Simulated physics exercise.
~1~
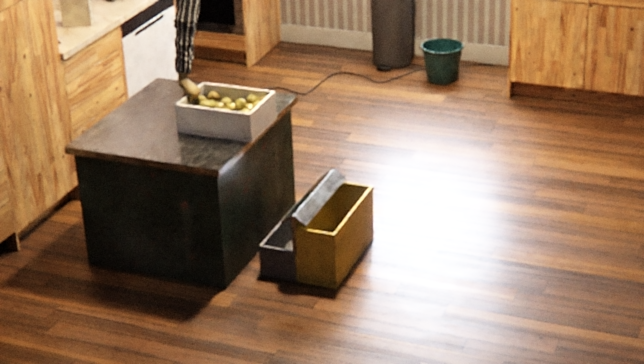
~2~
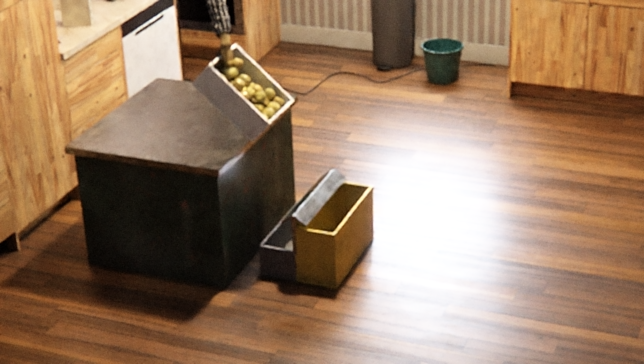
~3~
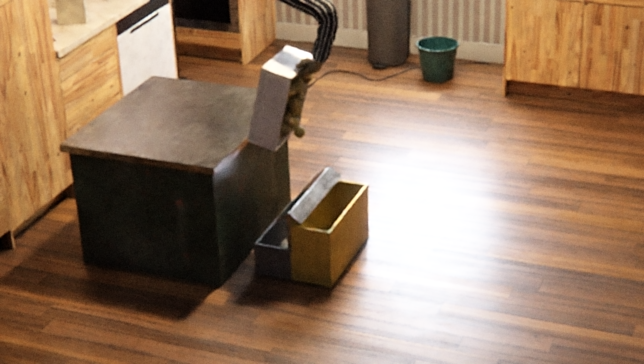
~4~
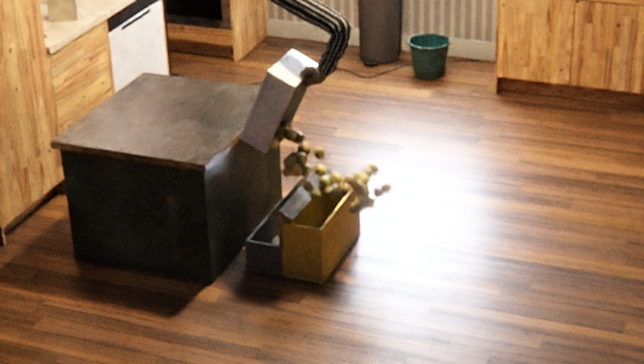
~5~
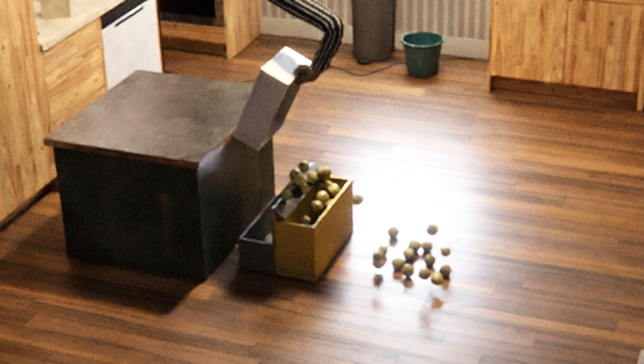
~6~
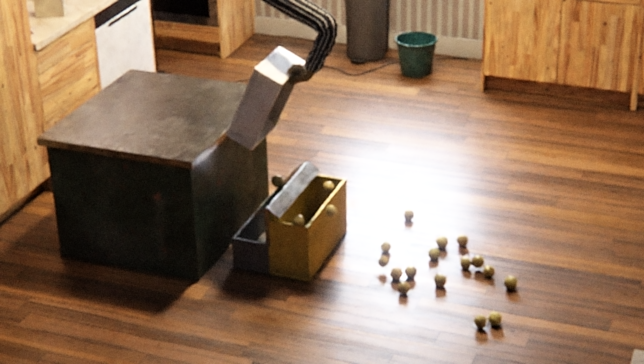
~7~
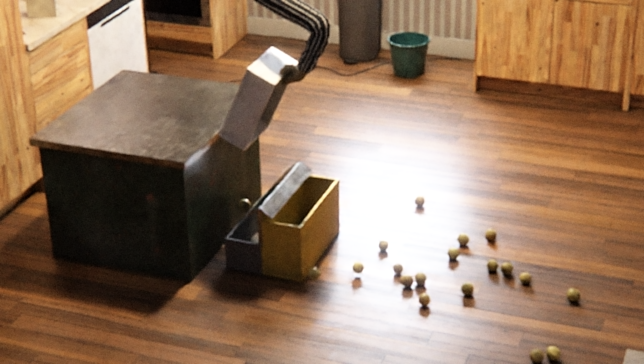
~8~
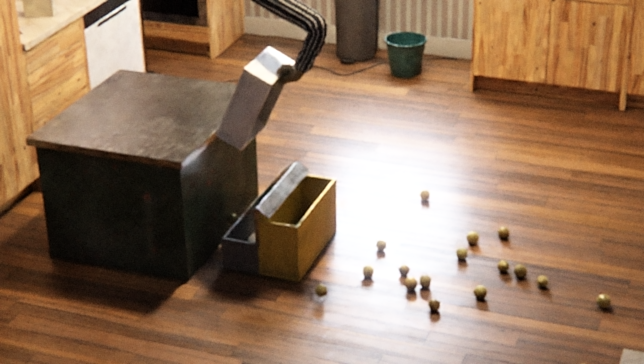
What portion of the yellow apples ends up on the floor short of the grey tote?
Only a very small portion, fewer than one in six. Nearly all of them drop into the yellow trough or scatter on the floor beyond it.
Yellow apples spilling from a white crate tipped by a black arm, some landing in a trough, others scattering across floorboards.
